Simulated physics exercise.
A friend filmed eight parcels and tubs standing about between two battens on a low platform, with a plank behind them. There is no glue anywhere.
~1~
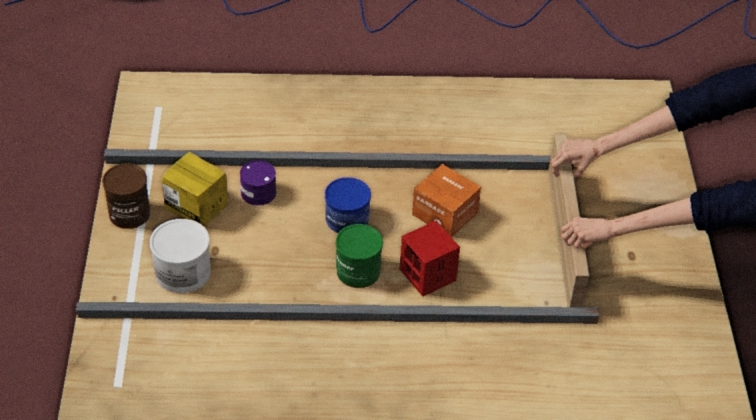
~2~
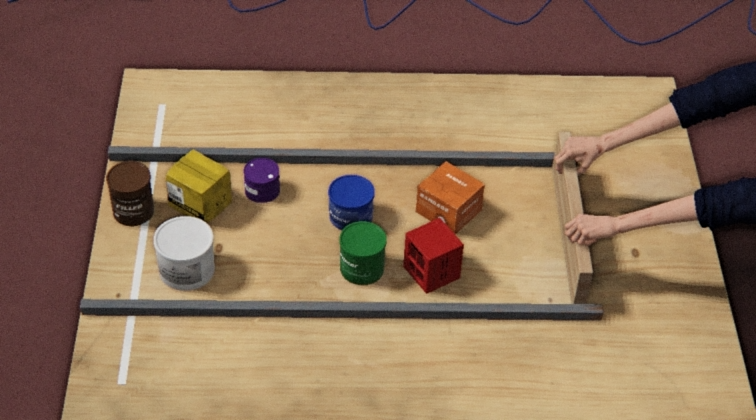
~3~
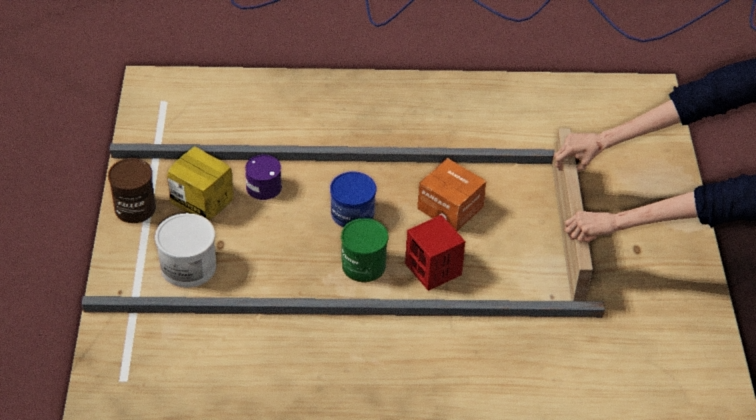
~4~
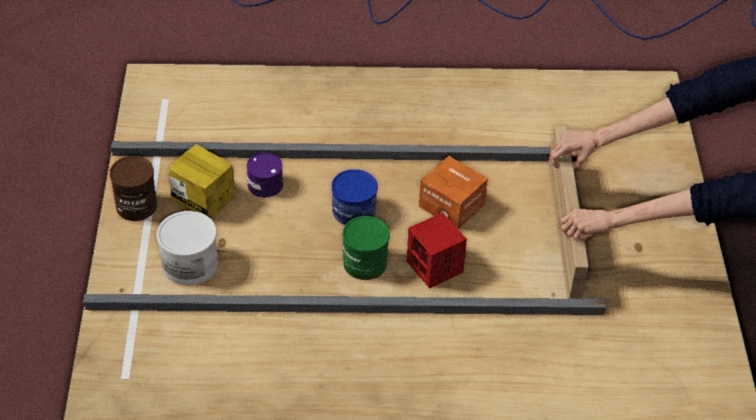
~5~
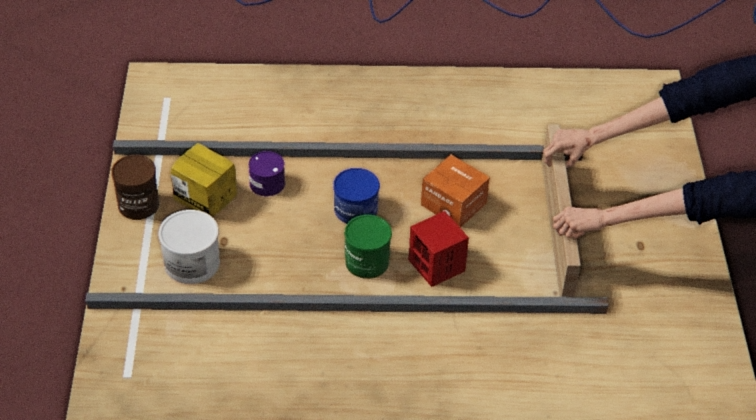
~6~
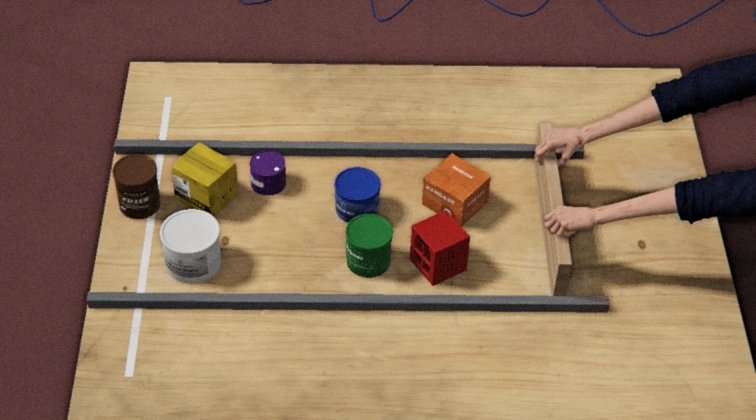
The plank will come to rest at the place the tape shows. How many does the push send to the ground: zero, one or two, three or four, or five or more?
I reckon the ones pushed off reach five at the very least.
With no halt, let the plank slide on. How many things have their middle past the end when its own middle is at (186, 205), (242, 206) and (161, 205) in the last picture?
2; 0; 5.
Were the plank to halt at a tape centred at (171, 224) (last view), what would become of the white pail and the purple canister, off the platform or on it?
The white pail is gone and the purple canister stays put.
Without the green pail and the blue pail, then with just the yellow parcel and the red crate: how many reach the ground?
The counts would be 3 and 3.
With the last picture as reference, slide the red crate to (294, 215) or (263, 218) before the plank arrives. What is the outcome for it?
Taking the two places in turn, it drops; drops.
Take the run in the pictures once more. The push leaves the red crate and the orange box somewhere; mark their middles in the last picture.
The red crate comes to rest close to (123, 237), while the orange box rests close to (123, 202).
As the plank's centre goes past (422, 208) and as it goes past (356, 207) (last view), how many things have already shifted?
Tally: 4; 4.
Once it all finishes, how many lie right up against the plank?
It's 3 of them.
Early on, none off yet; brown pail at rest near (137, 187); white pail at rest near (192, 247); yellow parcel at rest near (205, 181).
A while later, none off yet; brown pail at rest near (137, 187); white pail travelled a little near (167, 248); yellow parcel travelled a little near (189, 176).
Finally, the number that fall off is five or more; lost, green pail, blue pail, yellow parcel, white pail and brown pail.
